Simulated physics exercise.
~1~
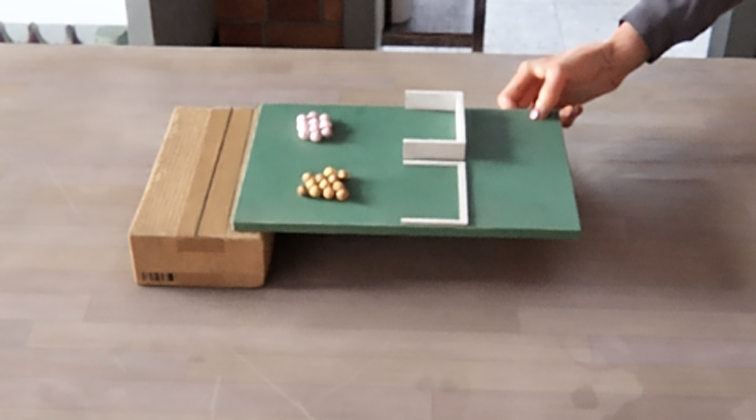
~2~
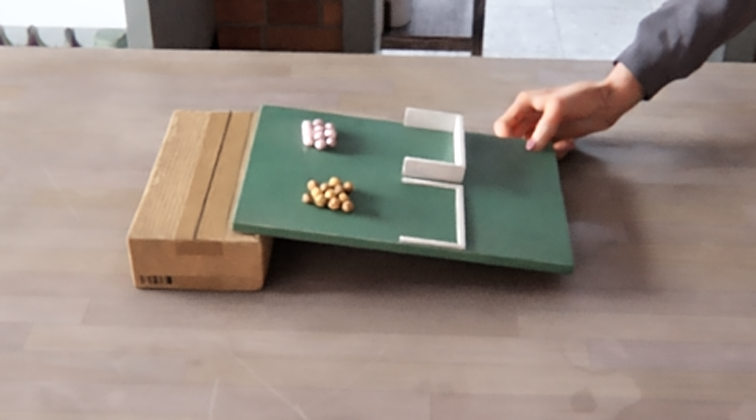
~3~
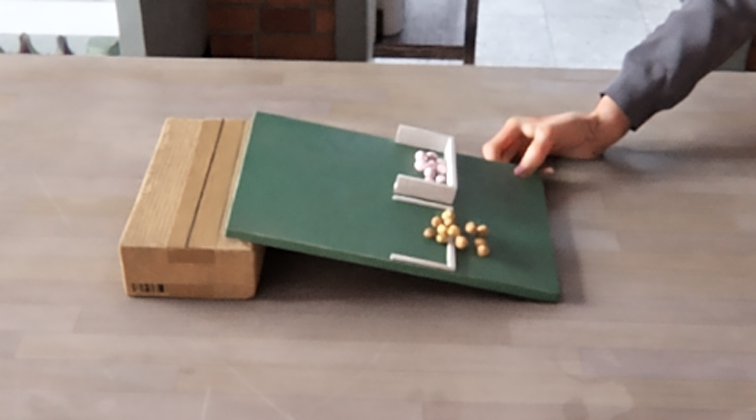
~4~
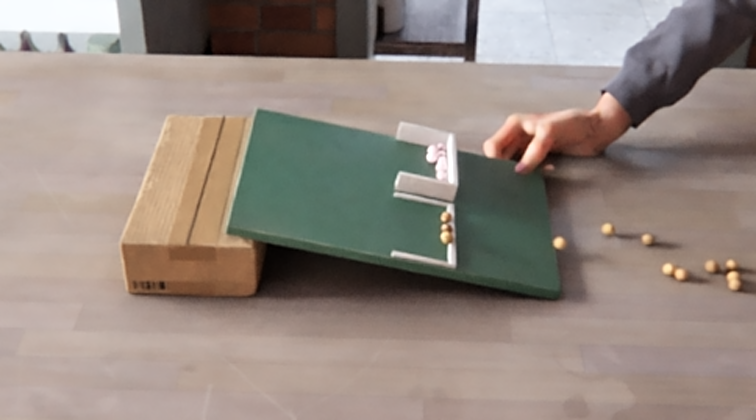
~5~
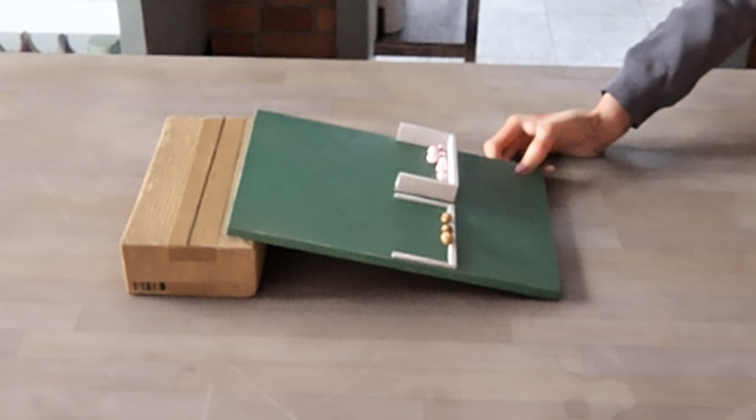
A green board tilts down, and most gold balls roll off while pink pieces stay behind their barrier.
